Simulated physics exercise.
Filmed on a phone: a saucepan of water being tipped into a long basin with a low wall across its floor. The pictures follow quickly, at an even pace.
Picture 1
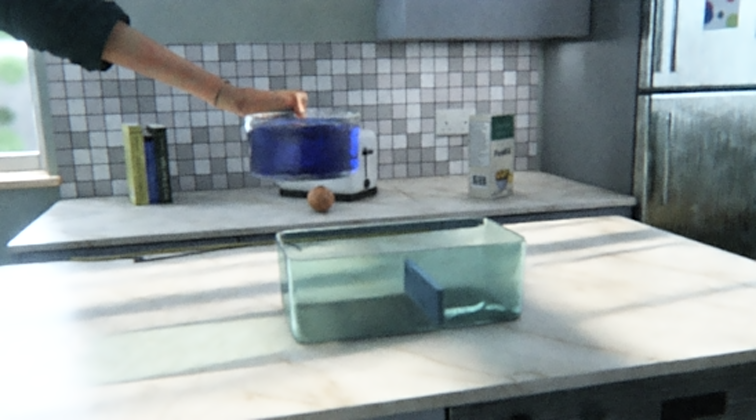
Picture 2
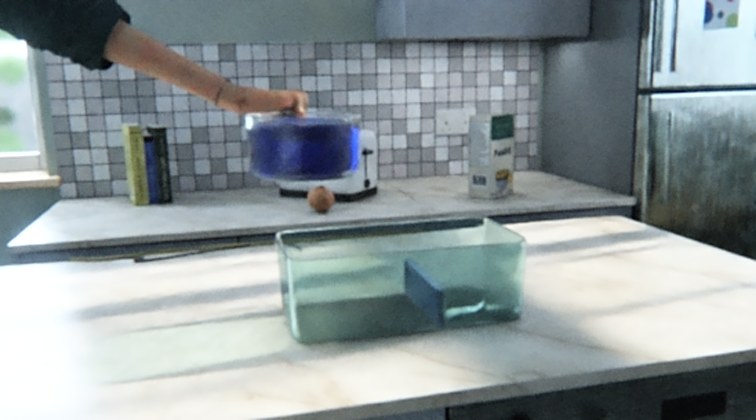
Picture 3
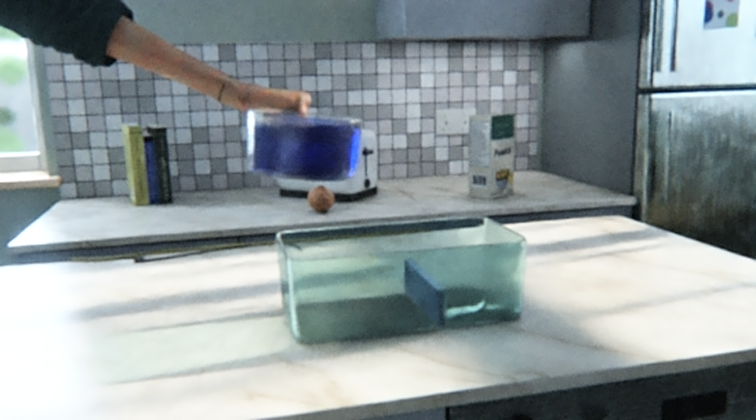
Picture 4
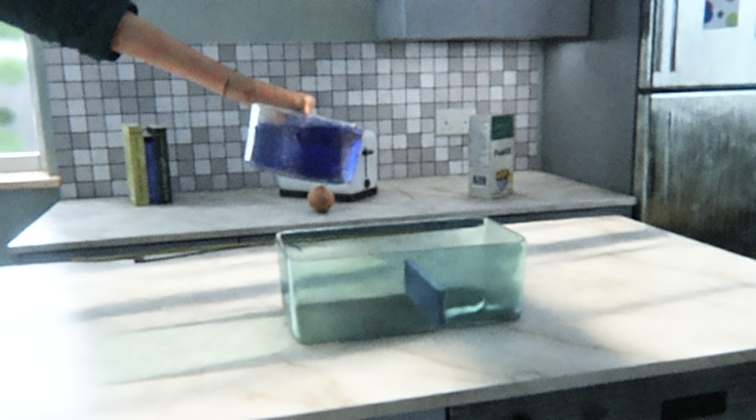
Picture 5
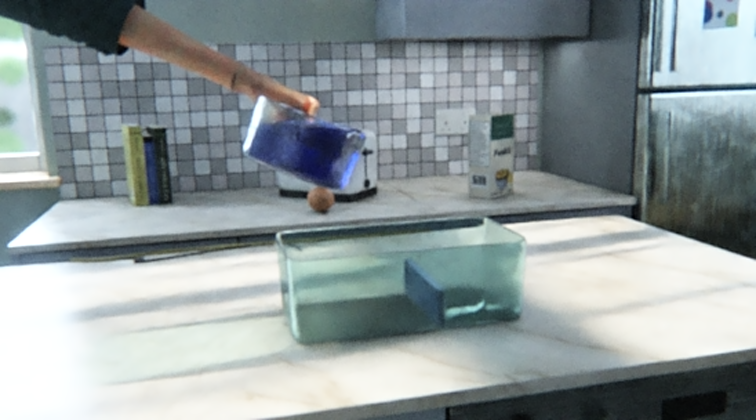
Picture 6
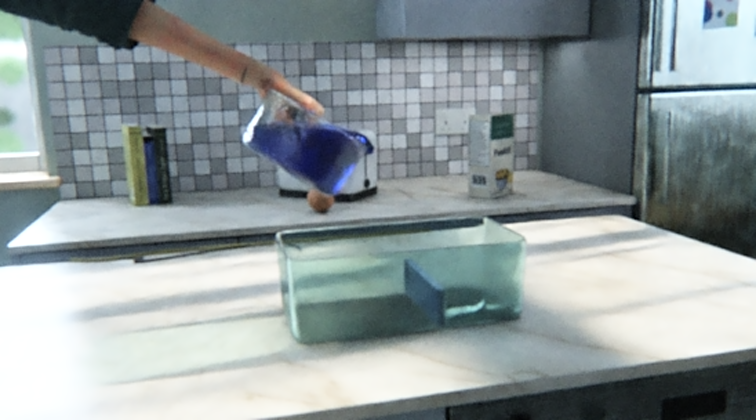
A hand tilting a clear container of blue liquid down to the right above a long glass basin with a low divider.
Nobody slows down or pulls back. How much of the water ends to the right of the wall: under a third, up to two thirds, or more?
It comes to under a third.
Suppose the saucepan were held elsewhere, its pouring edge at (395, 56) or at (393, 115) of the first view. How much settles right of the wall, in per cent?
The first gives 65 %, the second 45 %.
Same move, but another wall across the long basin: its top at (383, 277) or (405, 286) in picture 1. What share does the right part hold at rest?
Roughly 65 per cent, and 35 per cent.
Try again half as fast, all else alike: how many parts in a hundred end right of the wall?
Close to 25 per cent.
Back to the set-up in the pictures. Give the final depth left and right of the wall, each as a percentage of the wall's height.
Left about 50, right about 10.
A moment on, the saucepan is tipped on its side and 27 per cent is still to pour, 28 is left of the wall and 3 right of it.
Next, the saucepan is tipped right over and 6 per cent is still to pour, 81 is left of the wall and 5 right of it.
Then the saucepan is tipped right over and 1 per cent is still to pour, 78 is left of the wall and 10 right of it.
Later the saucepan is tipped right over and 0 per cent is still to pour, 81 is left of the wall and 11 right of it.
In the end 81 per cent lies left of the wall, 11 right of it and 8 outside.
